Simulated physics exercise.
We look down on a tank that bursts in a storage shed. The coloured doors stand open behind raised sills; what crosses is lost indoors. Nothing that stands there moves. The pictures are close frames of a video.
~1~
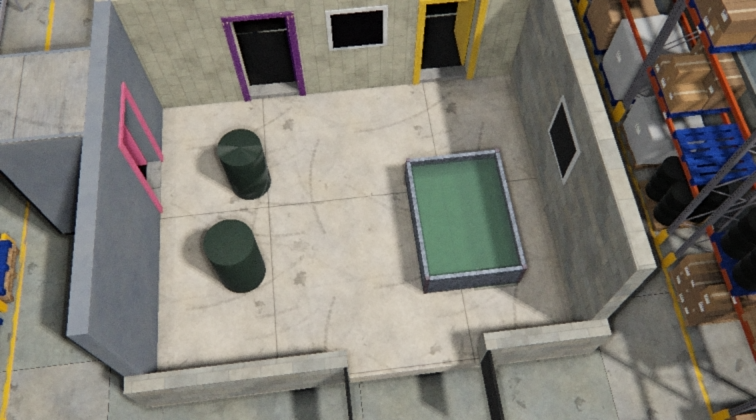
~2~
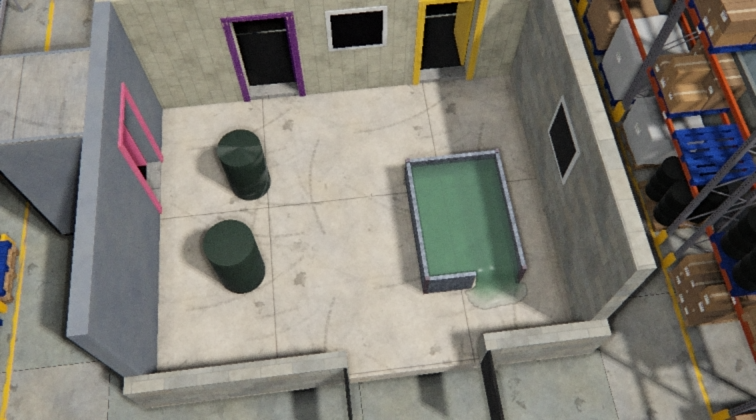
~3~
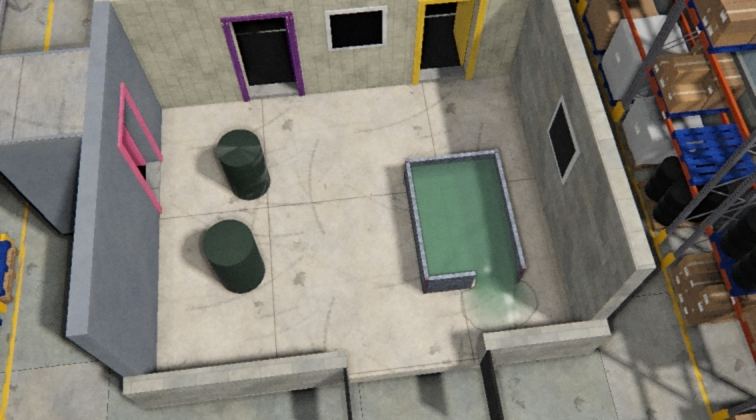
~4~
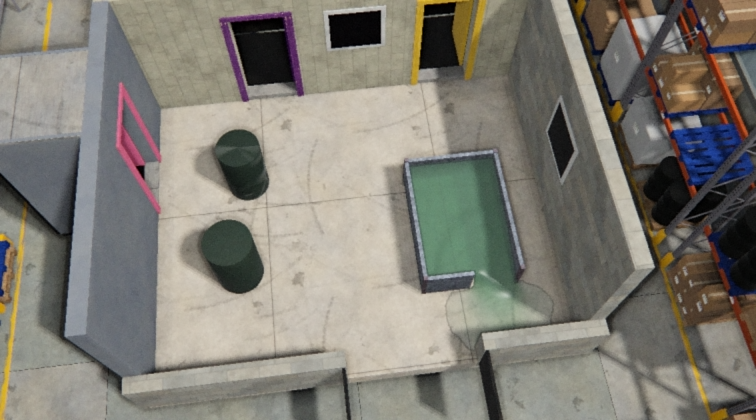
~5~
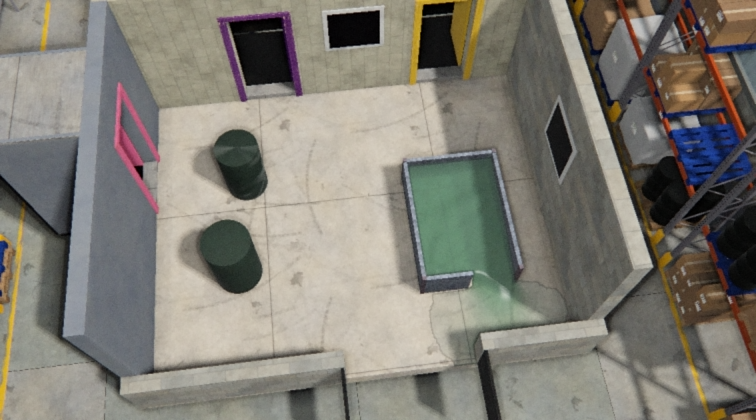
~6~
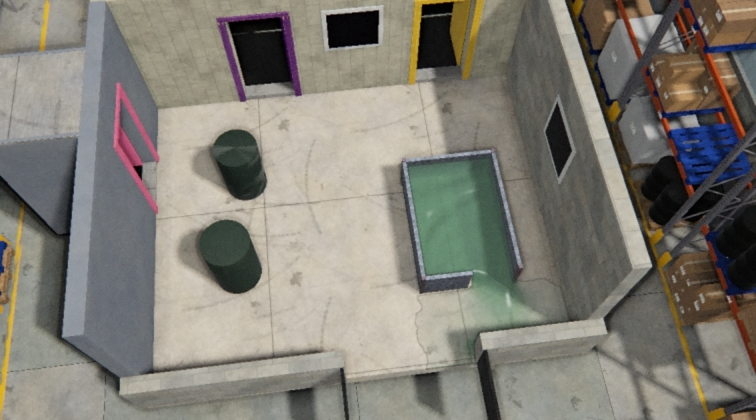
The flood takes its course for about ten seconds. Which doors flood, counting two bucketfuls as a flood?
In the end: The purple door admits no more than that; the pink door admits no more than that; the yellow door admits no more than that.
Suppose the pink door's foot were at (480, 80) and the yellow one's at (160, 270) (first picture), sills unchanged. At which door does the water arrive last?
The door marked purple.
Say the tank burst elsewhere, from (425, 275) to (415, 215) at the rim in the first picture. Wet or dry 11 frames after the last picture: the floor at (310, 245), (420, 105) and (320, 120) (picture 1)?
As listed: Wet, no water, not flooded.
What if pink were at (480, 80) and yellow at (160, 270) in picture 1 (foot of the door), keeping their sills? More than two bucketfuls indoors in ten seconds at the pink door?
One by one: Pink is over.
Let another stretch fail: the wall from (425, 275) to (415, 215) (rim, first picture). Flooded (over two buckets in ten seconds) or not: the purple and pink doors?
Then: The purple one stays under, the pink one passes that mark.
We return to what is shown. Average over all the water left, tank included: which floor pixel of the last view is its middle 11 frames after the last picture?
I would point to (473, 259).
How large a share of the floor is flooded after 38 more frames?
About 65 per cent.
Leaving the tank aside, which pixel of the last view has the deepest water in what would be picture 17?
Around (562, 335).
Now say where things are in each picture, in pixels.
In the first frame, the open tank at (463, 214) is whole and still.
In the second frame, water pours out at (495, 278) and has run to (521, 293).
In the third frame, water pours out at (494, 279) and has run to (523, 318).
In the fourth frame, the front is at a hidden place, out from the gap at (493, 279).
In the fifth frame, the front is at a hidden place, out from the gap at (491, 279).
In the sixth frame, the front is at a hidden place, out from the gap at (491, 278).
A moment on, water covers 10 % of the floor; the purple door not reached, the pink door not reached, the yellow door not reached.
Next, water covers 20 % of the floor; the purple door not reached, the pink door not reached, the yellow door not reached.
Then, water covers 40 % of the floor; the purple door not reached, the pink door not reached, the yellow door wet at the sill, nothing in.
Later, water covers 65 % of the floor; the purple door wet at the sill, nothing in, the pink door not reached, the yellow door wet at the sill, nothing in.
In the end, water covers 95 % of the floor; the purple door wet at the sill, nothing in, the pink door wet at the sill, nothing in, the yellow door under two buckets in.
